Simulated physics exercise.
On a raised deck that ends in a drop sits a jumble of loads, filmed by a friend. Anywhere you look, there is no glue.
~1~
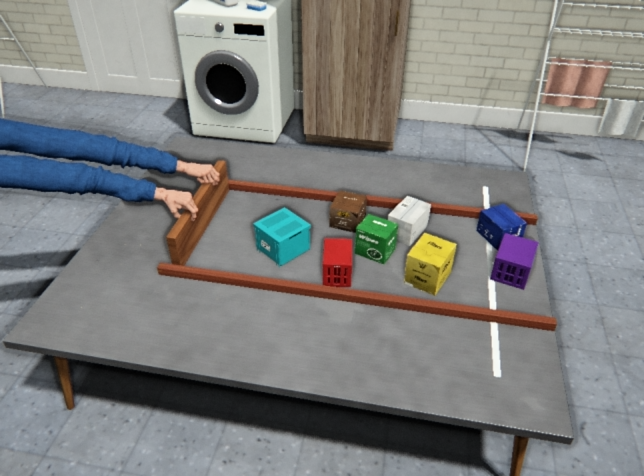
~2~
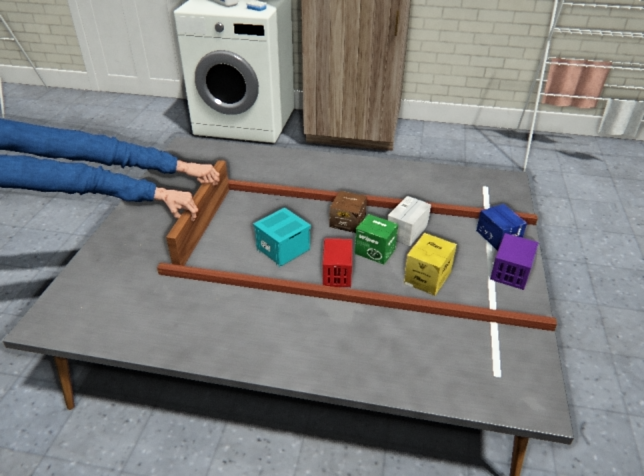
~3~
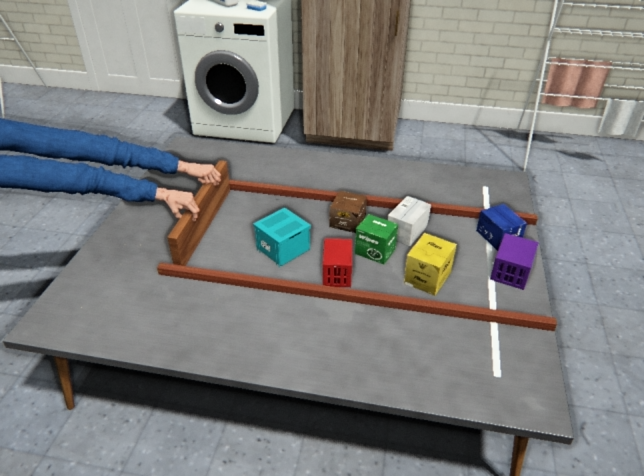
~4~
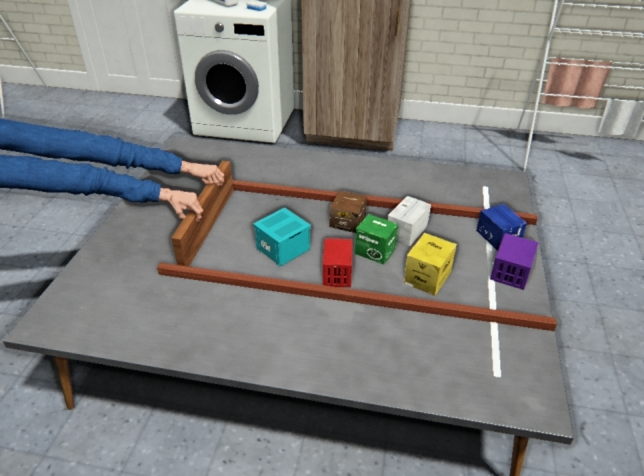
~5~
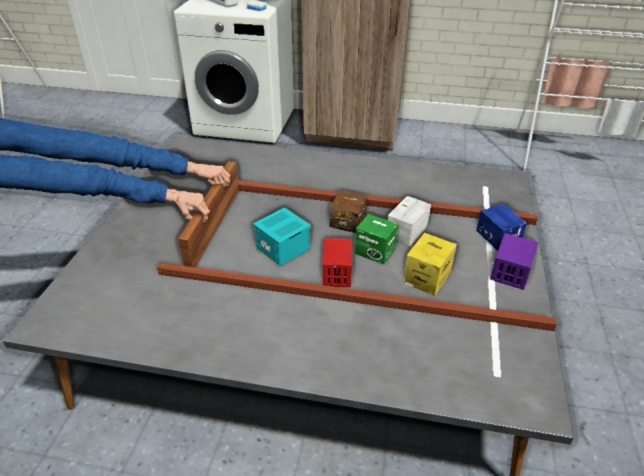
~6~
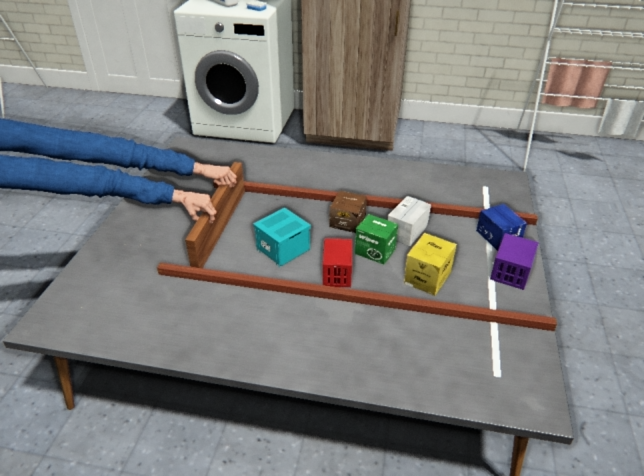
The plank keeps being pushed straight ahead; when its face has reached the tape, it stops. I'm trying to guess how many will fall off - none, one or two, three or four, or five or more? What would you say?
Three or four tumble down.
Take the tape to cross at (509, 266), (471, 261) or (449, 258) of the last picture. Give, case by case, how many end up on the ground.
Tallies in the order asked: 5, 2, 0.
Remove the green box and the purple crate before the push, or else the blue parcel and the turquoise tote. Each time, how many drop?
In the first try 2, in the other 1.
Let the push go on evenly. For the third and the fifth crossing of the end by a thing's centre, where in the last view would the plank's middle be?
At (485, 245) for the third, at (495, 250) for the fifth.
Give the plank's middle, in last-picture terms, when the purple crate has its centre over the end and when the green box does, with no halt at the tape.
The middle is at (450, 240) when it's the purple crate, and at (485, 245) when it's the green box.
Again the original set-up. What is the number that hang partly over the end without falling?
2 of them.
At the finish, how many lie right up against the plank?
At rest, 3 are in contact.
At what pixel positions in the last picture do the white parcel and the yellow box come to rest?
In the last picture the white parcel sits around (538, 234) and the yellow box around (549, 284).
Soon after, none off yet; purple crate at rest near (514, 261); blue parcel at rest near (501, 227); yellow box at rest near (430, 264).
In the end, the number that fall off is three or four; gone, green box, blue parcel and purple crate.
